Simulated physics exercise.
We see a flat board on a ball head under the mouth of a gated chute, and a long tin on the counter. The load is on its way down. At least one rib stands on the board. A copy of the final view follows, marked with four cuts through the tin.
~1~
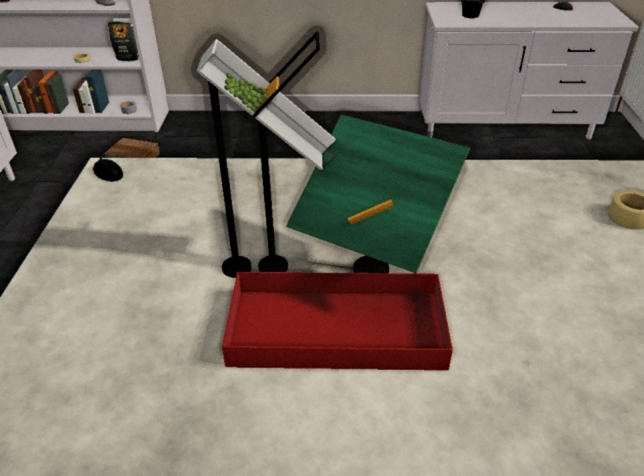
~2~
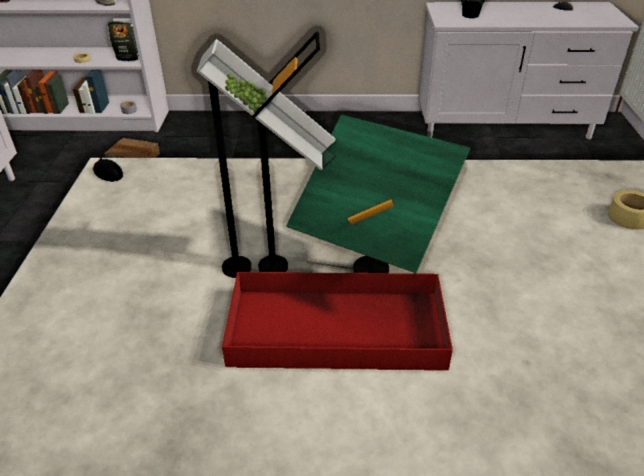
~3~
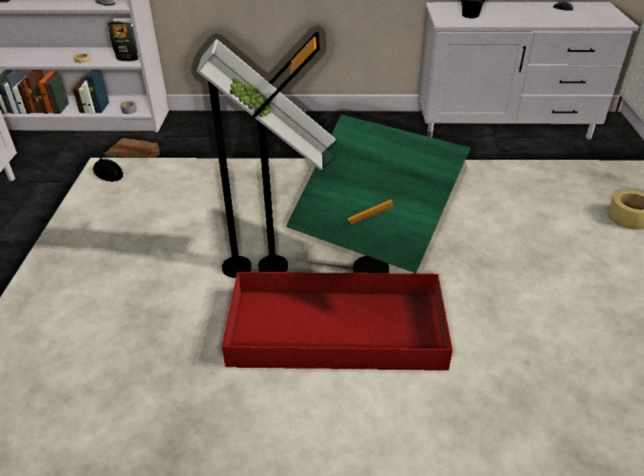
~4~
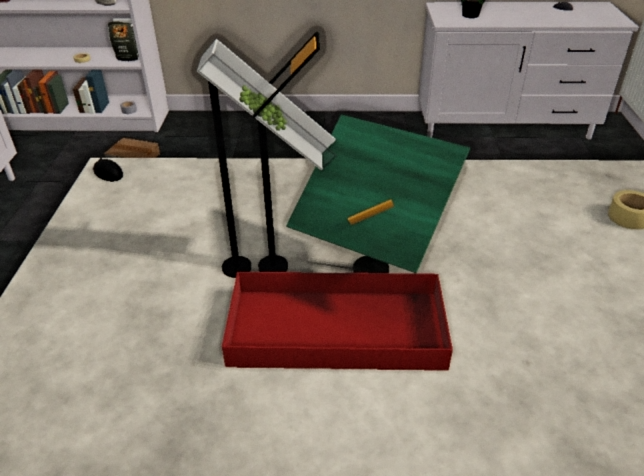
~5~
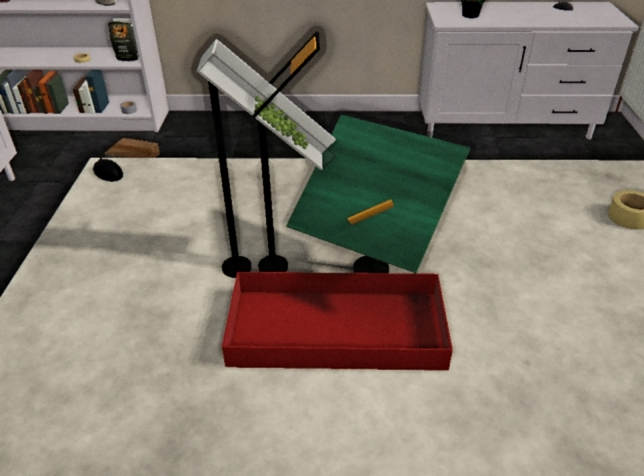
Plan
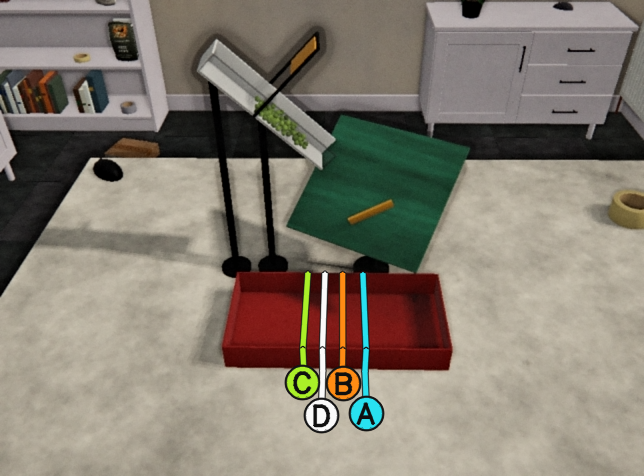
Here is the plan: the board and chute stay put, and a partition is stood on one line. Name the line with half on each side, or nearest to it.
Use line C.
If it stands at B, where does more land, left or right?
Left.
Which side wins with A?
More lands on the left.
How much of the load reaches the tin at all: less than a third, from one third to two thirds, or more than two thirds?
More than two thirds.
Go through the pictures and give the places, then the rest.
In the first frame, load behind the gate (252, 92), dried peas; lip of the chute (321, 161), sloping fairly steeply.
In the second frame, middle of the board (376, 188), tilted fairly steeply; middle of its low edge (348, 248); of its high edge (402, 130).
In the third frame, front corners of the tin (223, 347) and (452, 350), empty; front of the load (268, 111).
In the fourth frame, middle of the load (267, 110); its front (283, 128), roughly a third of the way to the lip; rib from (392, 200) to (348, 219).
In the fifth frame, middle of the load (282, 123); its front (306, 144), roughly two thirds of the way to the lip.
On the marked copy, line A crosses the front rim at (366, 348); line B crosses the front rim at (342, 348); line C crosses the front rim at (302, 348); line D crosses the front rim at (322, 348).
With A, of what is caught, almost all on the left of the divider, about a tenth on the right.
With B, of what is caught, almost all on the left of the divider, about a tenth on the right.
With C, of what is caught, roughly two thirds on the left of the divider, roughly a third on the right.
With D, of what is caught, almost all on the left of the divider, about a tenth on the right.
